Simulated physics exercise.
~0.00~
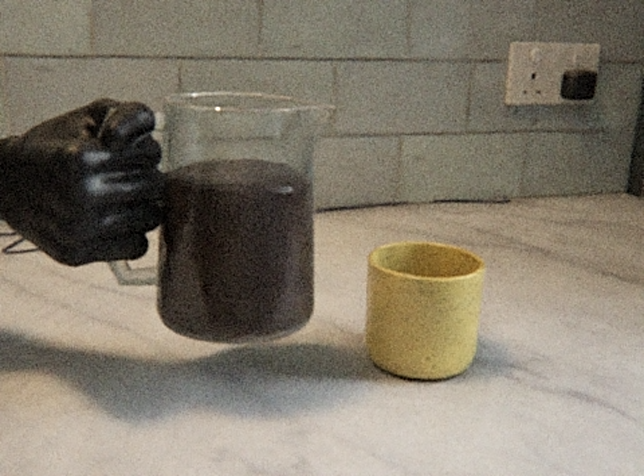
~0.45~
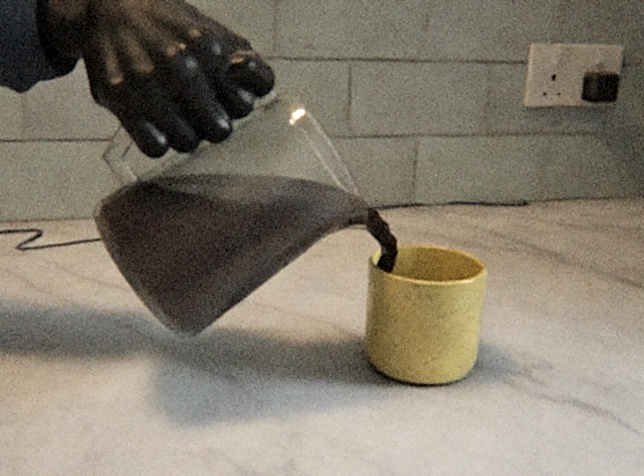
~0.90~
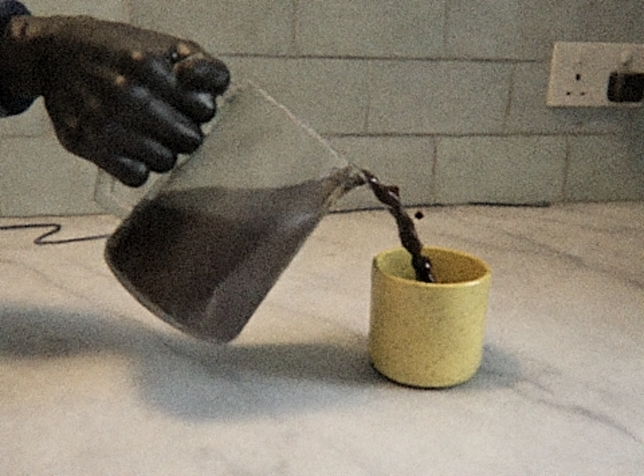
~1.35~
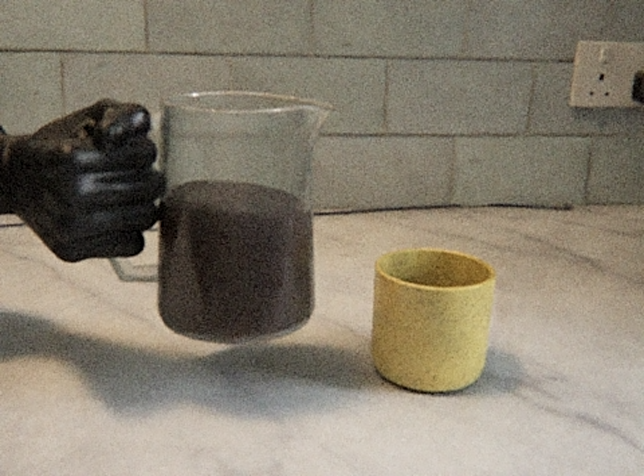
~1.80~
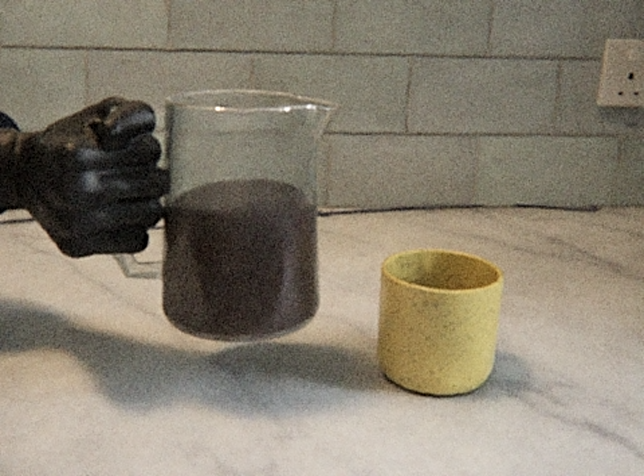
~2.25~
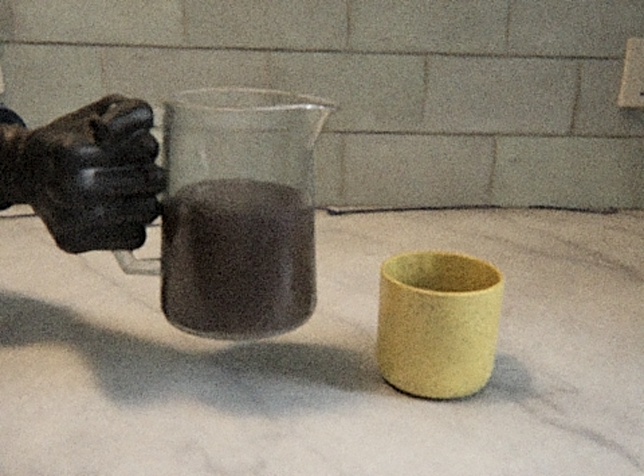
A black-gloved hand tilting a glass pitcher, pouring dark coffee into a yellow mug, then bringing the partly full pitcher level again.
